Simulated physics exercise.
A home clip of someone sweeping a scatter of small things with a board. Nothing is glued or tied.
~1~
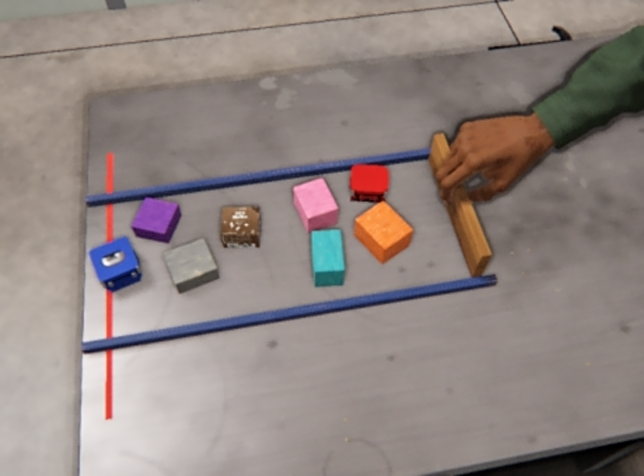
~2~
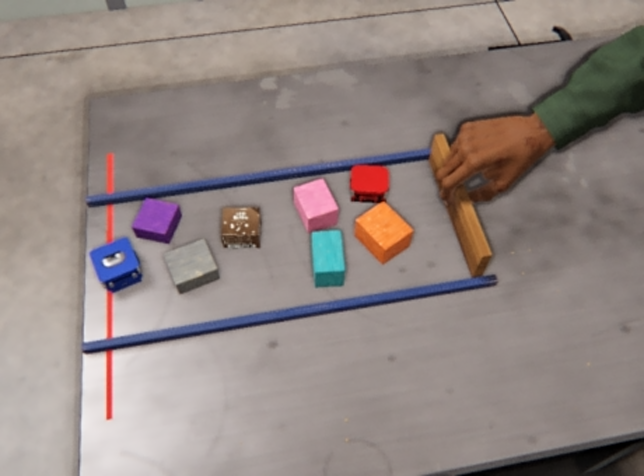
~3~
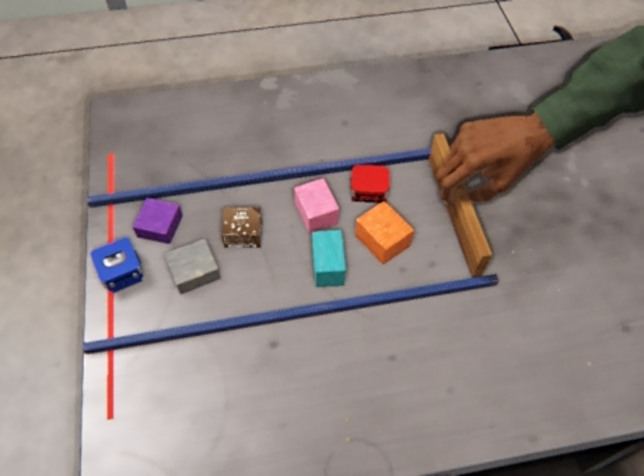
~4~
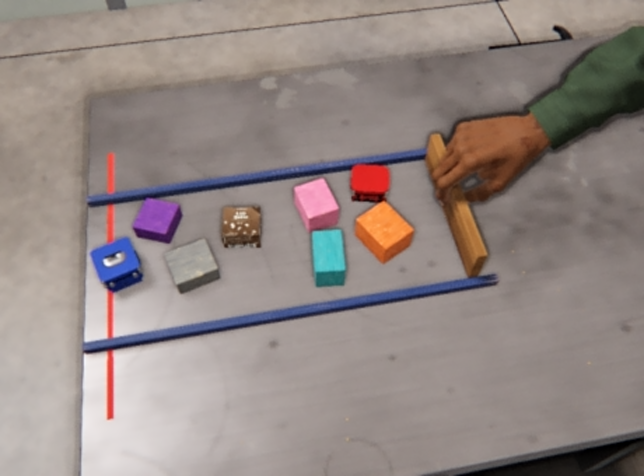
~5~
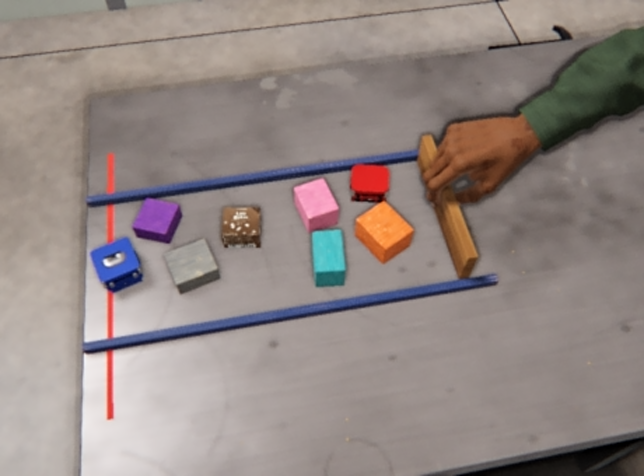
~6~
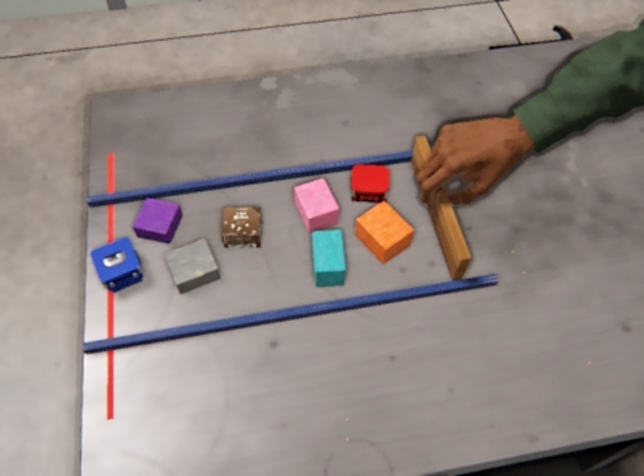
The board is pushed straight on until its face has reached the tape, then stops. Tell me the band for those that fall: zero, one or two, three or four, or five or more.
Here the number that fall off is five or more.
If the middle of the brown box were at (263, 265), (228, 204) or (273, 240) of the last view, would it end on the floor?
In turn it is lost; tumbles off; falls.
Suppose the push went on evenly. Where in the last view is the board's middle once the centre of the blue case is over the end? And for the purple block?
Its middle is around (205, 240) and around (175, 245).
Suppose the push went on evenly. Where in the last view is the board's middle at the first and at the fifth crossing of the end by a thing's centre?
Near (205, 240) and (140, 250).
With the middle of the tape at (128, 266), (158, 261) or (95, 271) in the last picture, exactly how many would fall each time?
Try by try, 5, 3 and 8.
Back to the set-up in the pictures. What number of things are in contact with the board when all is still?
It touches 3.
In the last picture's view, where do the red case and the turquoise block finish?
First (89, 228), then (81, 323).
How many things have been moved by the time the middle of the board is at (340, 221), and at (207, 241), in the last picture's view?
At the one place 4, at the other 8.
A little later, none off yet; blue case at rest near (118, 266); purple block at rest near (158, 221); grey block at rest near (193, 266).
Next, none off yet; blue case at rest near (118, 266); purple block shifted about its own width near (134, 218); grey block shifted about its own width near (161, 283).
Later still, one off so far; blue case dropping near (103, 401); purple block tilted well over near (70, 223); grey block shifted well along near (96, 296).
When it is over, the number that fall off is five or more; down, pink block, brown box, grey block, purple block and blue case.
